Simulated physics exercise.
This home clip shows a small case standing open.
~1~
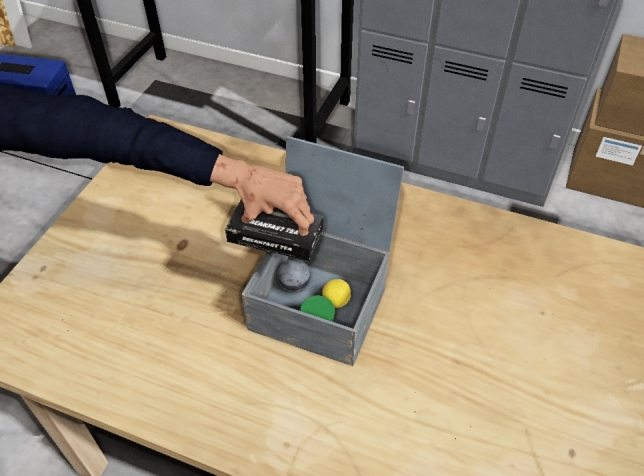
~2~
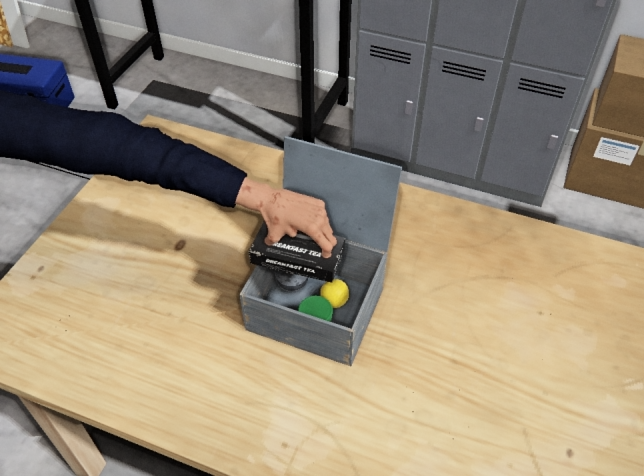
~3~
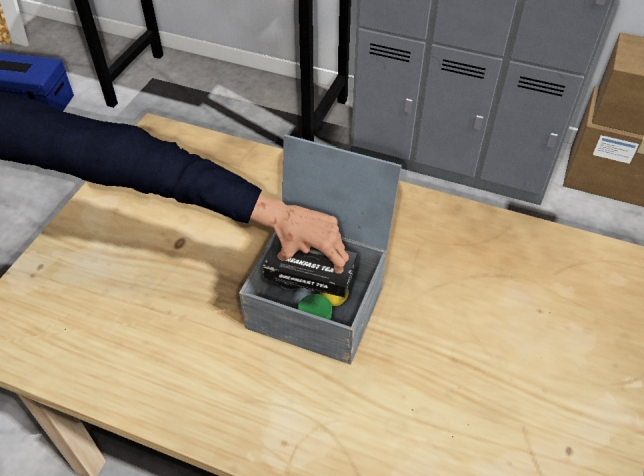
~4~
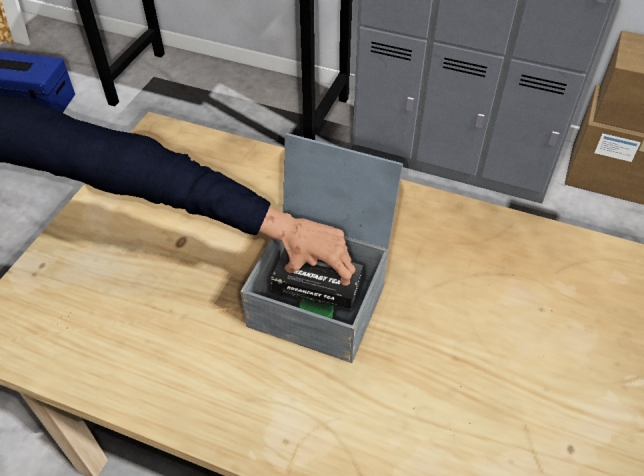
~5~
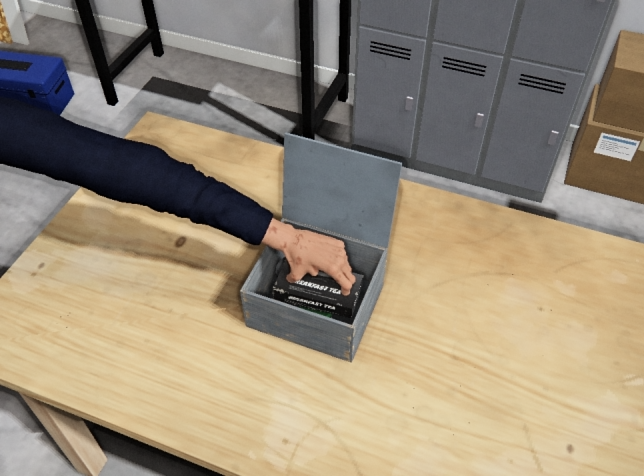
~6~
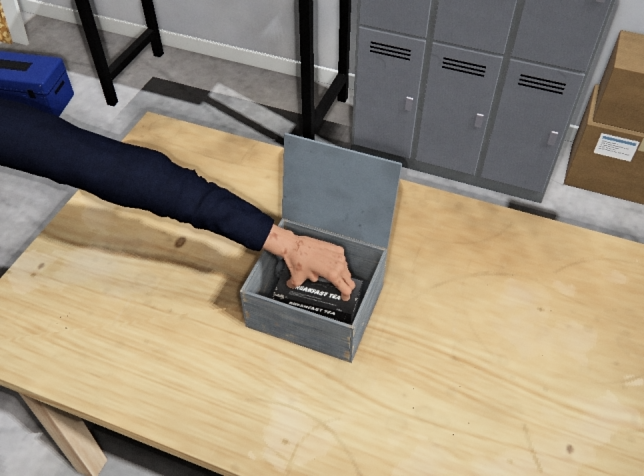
A hand in a dark sleeve lowering a black tea packet into an open grey case, covering the yellow and green balls inside.
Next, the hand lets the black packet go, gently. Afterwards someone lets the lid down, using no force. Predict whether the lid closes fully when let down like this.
My guess is the lid comes to rest fully.
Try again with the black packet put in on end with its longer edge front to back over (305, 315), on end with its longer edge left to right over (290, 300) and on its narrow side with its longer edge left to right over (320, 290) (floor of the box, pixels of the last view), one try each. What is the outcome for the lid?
Trial 1: Lid propped open. Trial 2: Lid propped open. Trial 3: Lid fully lowered.
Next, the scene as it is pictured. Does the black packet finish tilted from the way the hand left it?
Looking at the last picture, it is left as set.
Then, 1.50 s after the last picture, lid 69° above the rim.
Then, 1.80 s after the last picture, lid 33° above the rim.
At rest, lid shut; all 4 in place. Seen from the same camera at the end, black packet near (318, 293).
